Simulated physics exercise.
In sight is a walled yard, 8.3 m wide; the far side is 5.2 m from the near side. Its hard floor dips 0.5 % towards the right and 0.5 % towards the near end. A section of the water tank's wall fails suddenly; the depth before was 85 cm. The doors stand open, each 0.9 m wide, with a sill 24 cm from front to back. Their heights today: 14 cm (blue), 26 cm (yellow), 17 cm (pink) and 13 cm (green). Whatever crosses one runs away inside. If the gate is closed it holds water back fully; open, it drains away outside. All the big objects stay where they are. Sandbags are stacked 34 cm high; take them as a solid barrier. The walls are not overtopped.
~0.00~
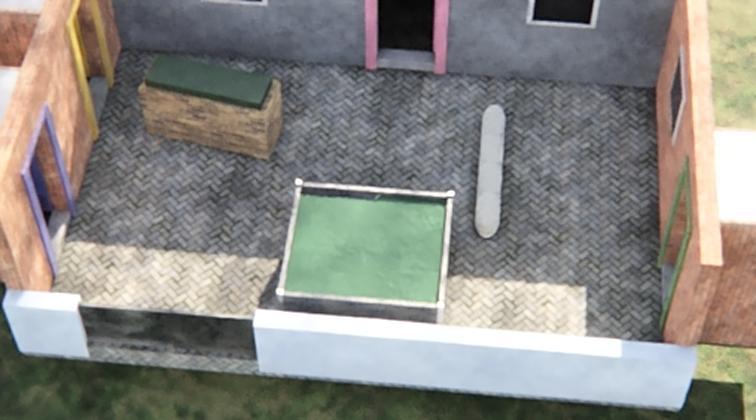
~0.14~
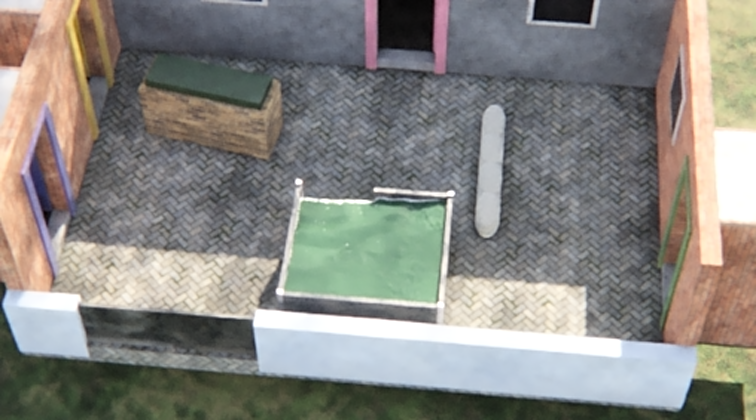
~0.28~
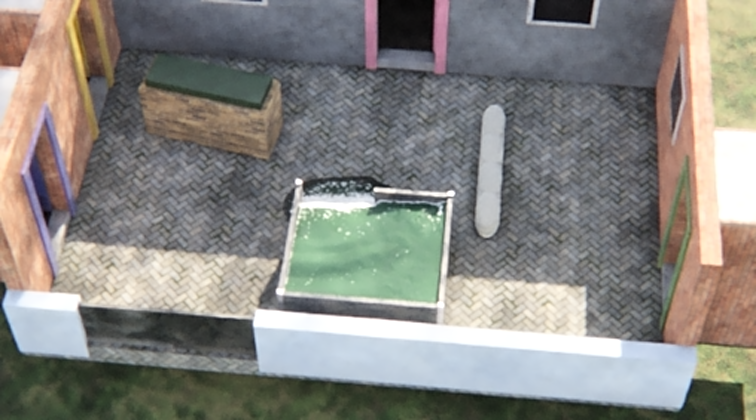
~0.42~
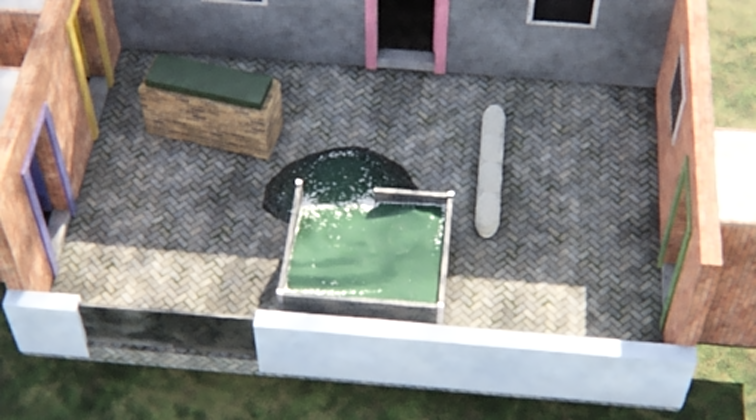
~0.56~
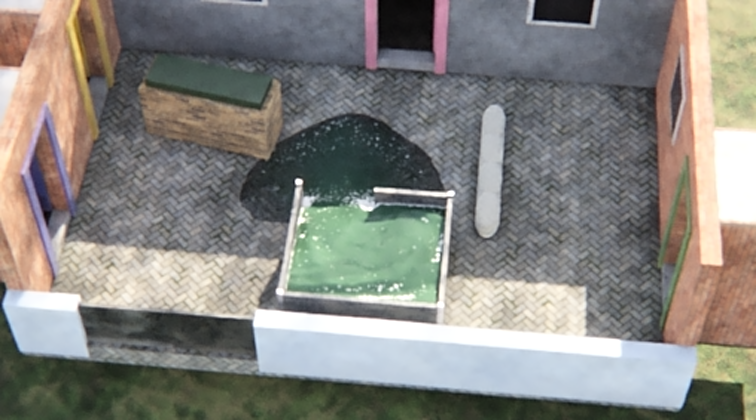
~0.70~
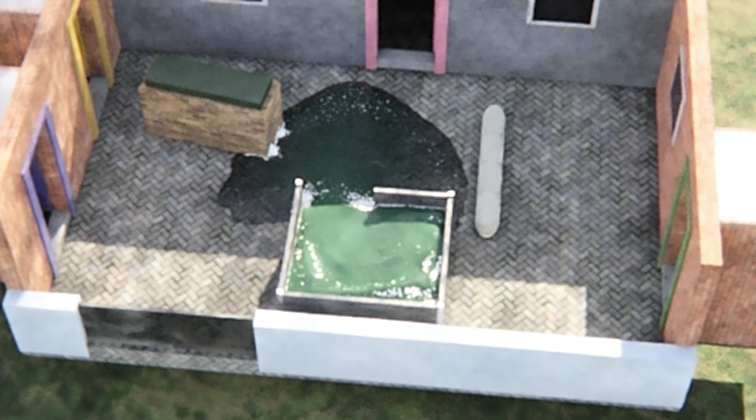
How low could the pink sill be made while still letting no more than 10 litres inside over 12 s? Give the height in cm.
Some 28 cm above the ground.
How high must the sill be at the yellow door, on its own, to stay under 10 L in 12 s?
About 16 cm at yellow.
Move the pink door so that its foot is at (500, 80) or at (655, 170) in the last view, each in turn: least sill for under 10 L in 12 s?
About 16 and 12.5 cm.
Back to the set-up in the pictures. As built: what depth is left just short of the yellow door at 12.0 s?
About 5.5 cm.
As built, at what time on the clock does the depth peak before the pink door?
At about 2.0 s.
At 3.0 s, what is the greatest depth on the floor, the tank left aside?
Up to some 30 cm.
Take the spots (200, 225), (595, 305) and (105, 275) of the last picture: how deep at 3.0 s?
Roughly 0, 0 and 0 cm, in turn.
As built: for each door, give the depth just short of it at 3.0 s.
In cm: Blue 3, yellow 19, pink 22, green 0.
After 1.4 s water covers 25 % of the floor, deepest (46 cm) near (279, 138); 30 cm at the pink door, 15 litres in over its 17 cm sill.
After 3.0 s water covers 50 % of the floor, deepest (30 cm) near (339, 71); 22 cm at the pink door, 97 litres in over its 17 cm sill.
After 12.0 s water covers 95 % of the floor, deepest (15 cm) near (660, 237); 7 cm at the pink door, 107 litres in over its 17 cm sill.
At the pink door as built, the water arrived by 0.9 s and peaked near 33 cm at 2.0 s.
Run again over the same 12 s with other heights there, 19 litres in over 26 cm, 0 litres over 35 cm. The limit of 10 litres is kept from about 28 cm up.
